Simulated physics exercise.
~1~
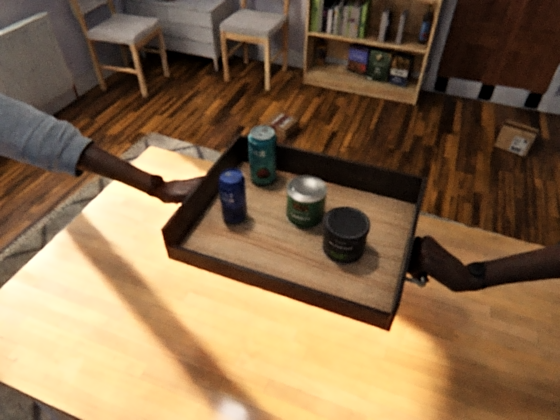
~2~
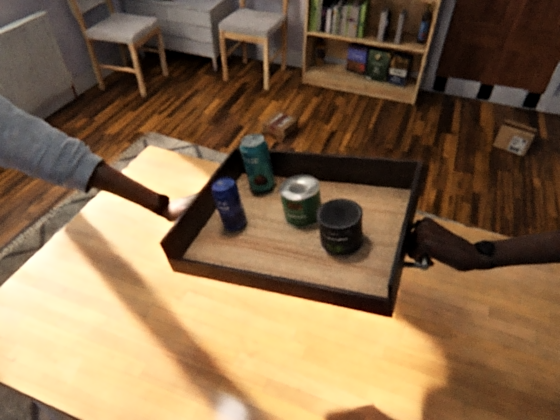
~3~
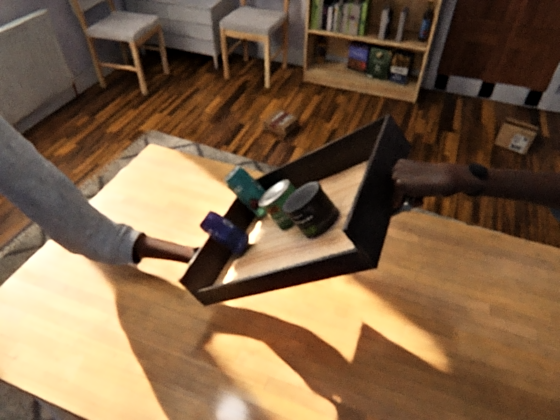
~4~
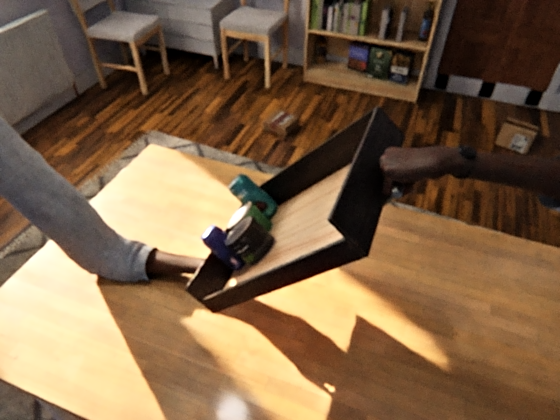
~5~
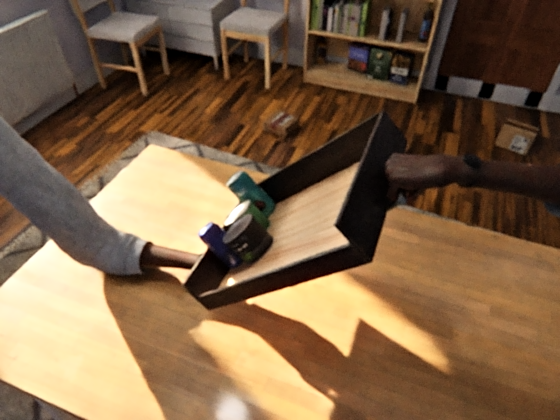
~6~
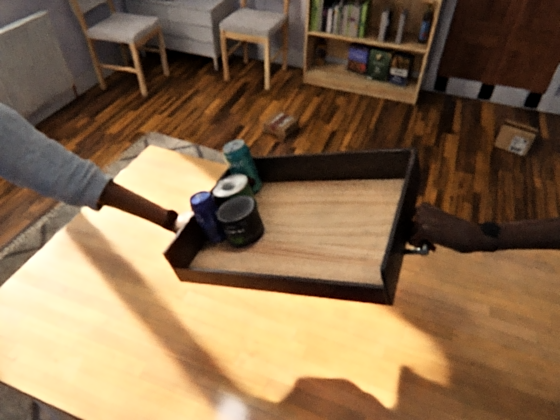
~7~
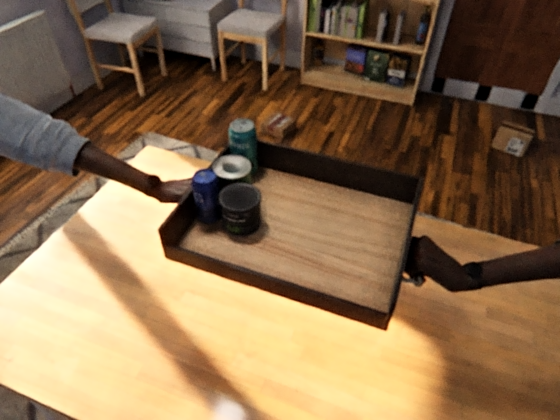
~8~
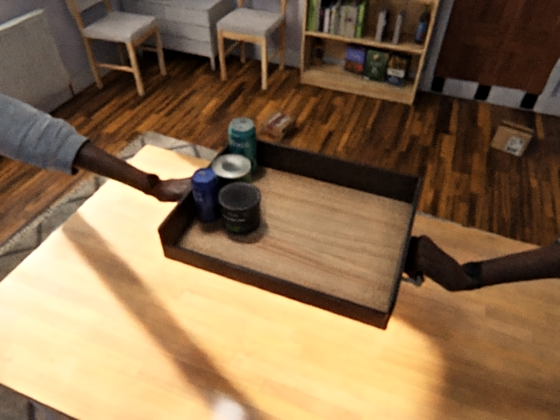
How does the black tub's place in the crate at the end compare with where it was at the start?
At the start the black tub stands toward the right side of the crate, apart from the blue can. At the end it is over near the left side, right beside the blue can.
A hand-held crate tips left, its four containers slide and bunch there, and it levels out.
